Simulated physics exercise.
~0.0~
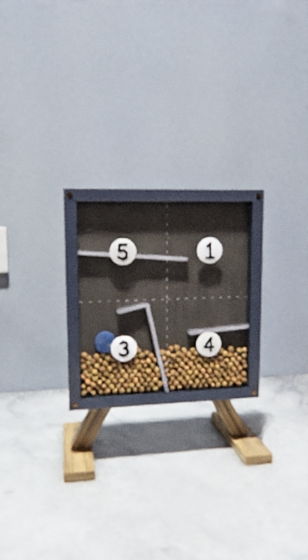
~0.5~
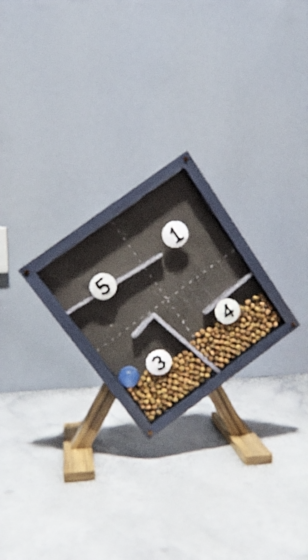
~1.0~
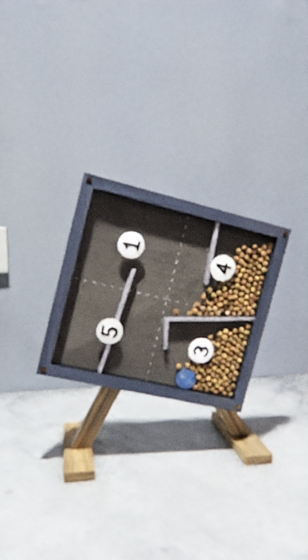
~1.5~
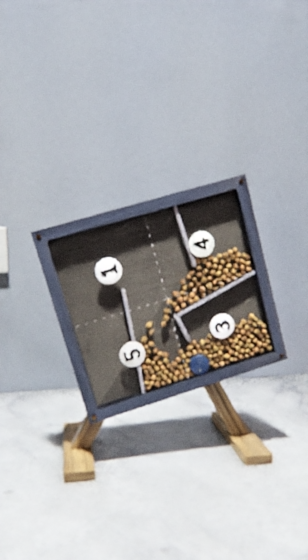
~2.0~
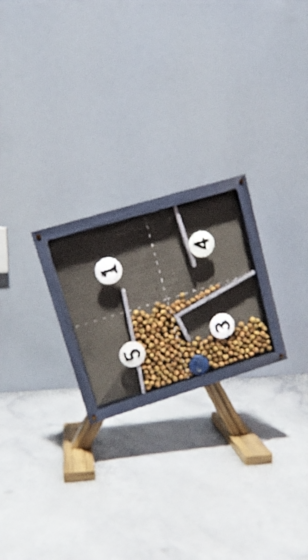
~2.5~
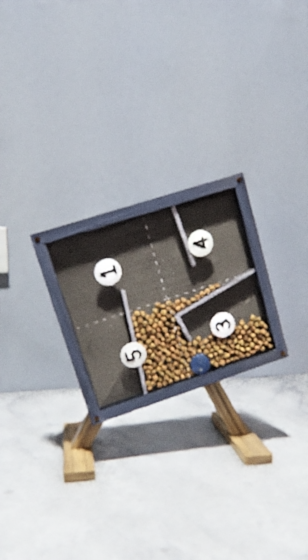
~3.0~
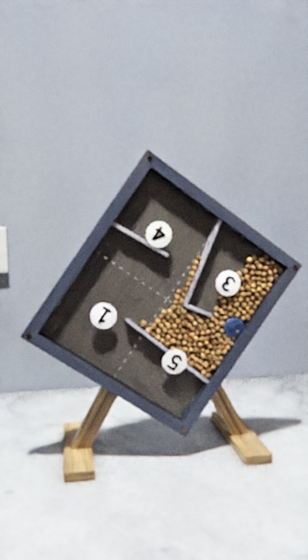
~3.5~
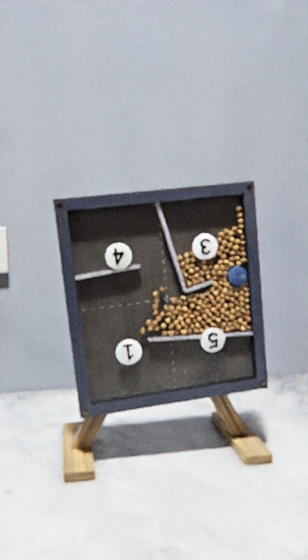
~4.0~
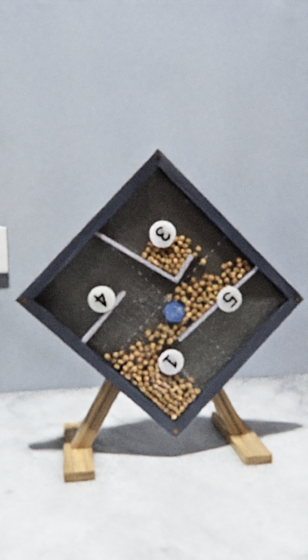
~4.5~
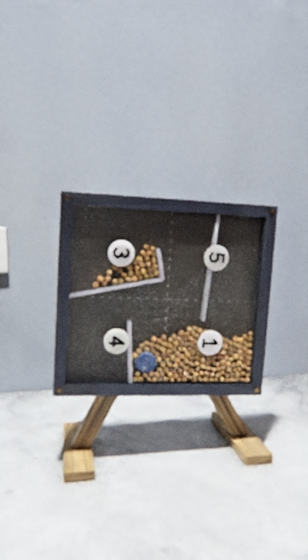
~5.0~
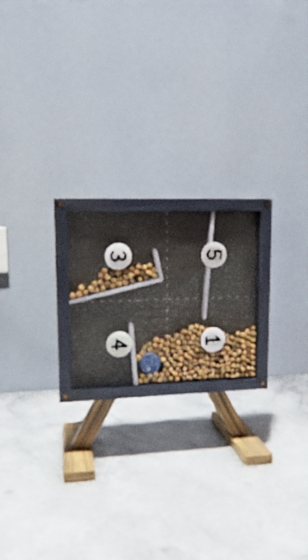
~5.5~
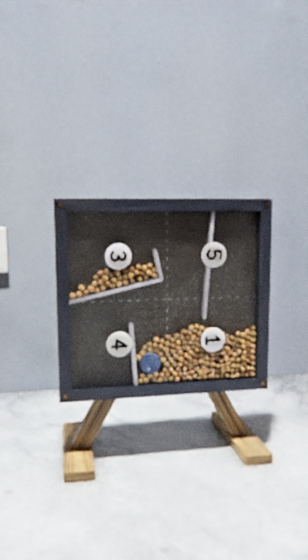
A square case of wooden beads and a blue disc turned anticlockwise on its stand, paused, then turned further the same way, the beads spilling past its inner ledges, until it stopped with most beads lower right and the disc resting beside them.
